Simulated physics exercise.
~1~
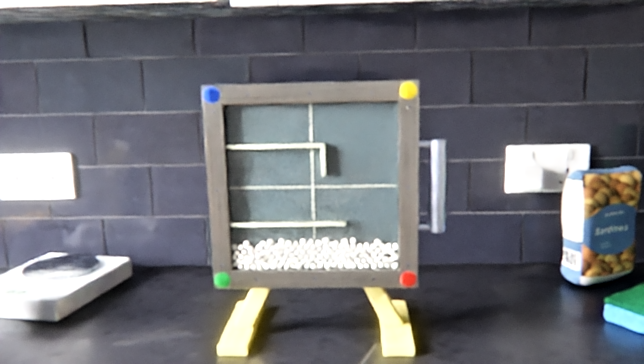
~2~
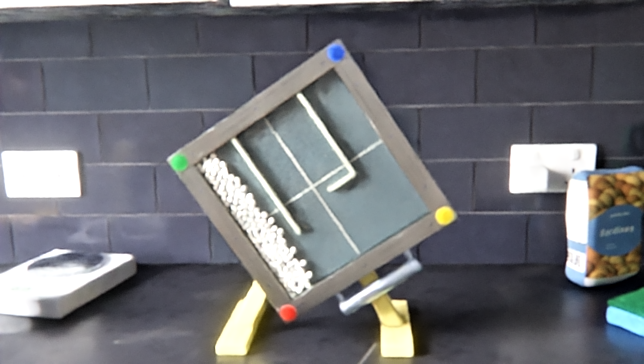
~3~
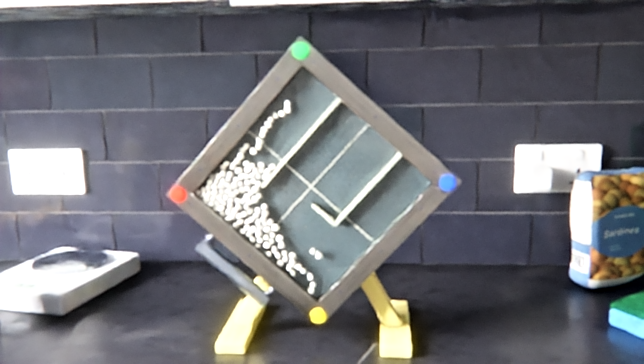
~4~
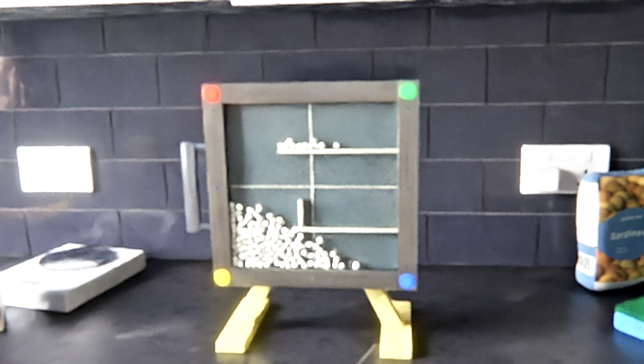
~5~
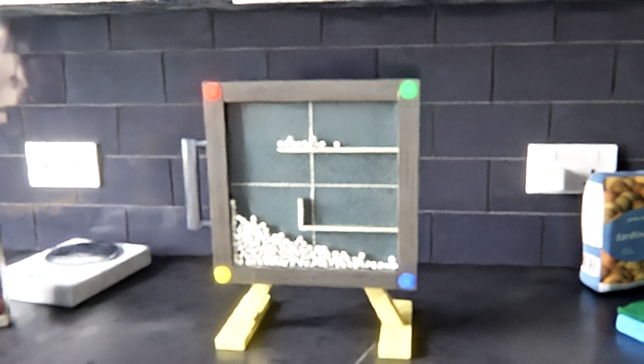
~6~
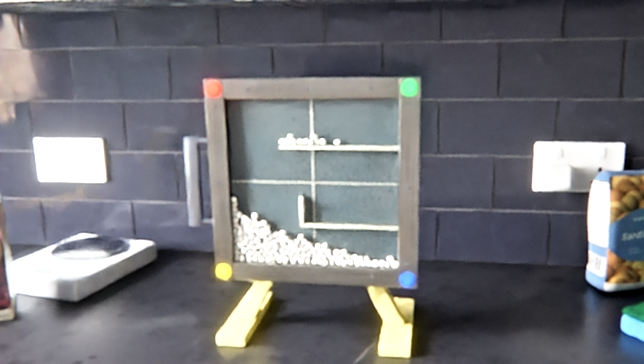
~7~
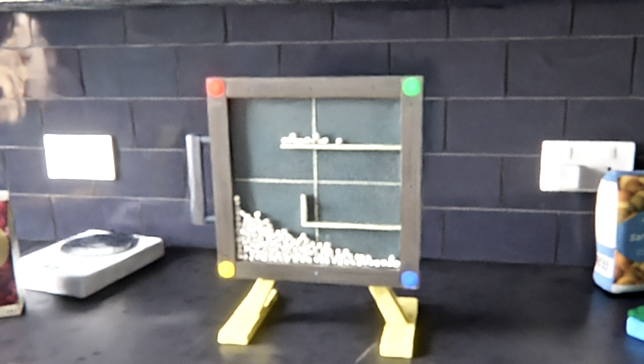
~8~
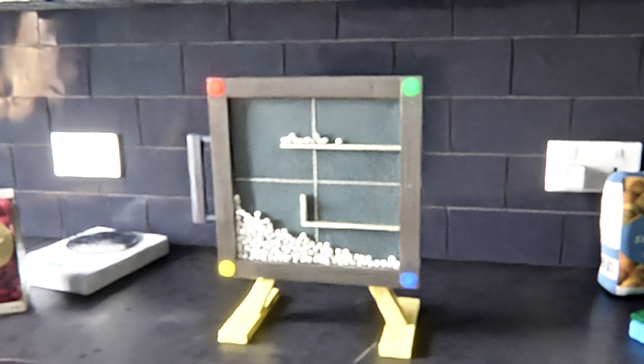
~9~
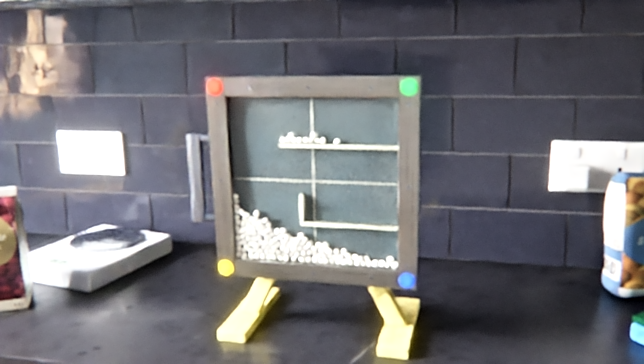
A square display case of small white pills turned clockwise until it was upside down, sending them tumbling past the inner ledges, and stopped; most settled in a slope at the bottom, deepest by the yellow corner, with a few left on the upper ledge.
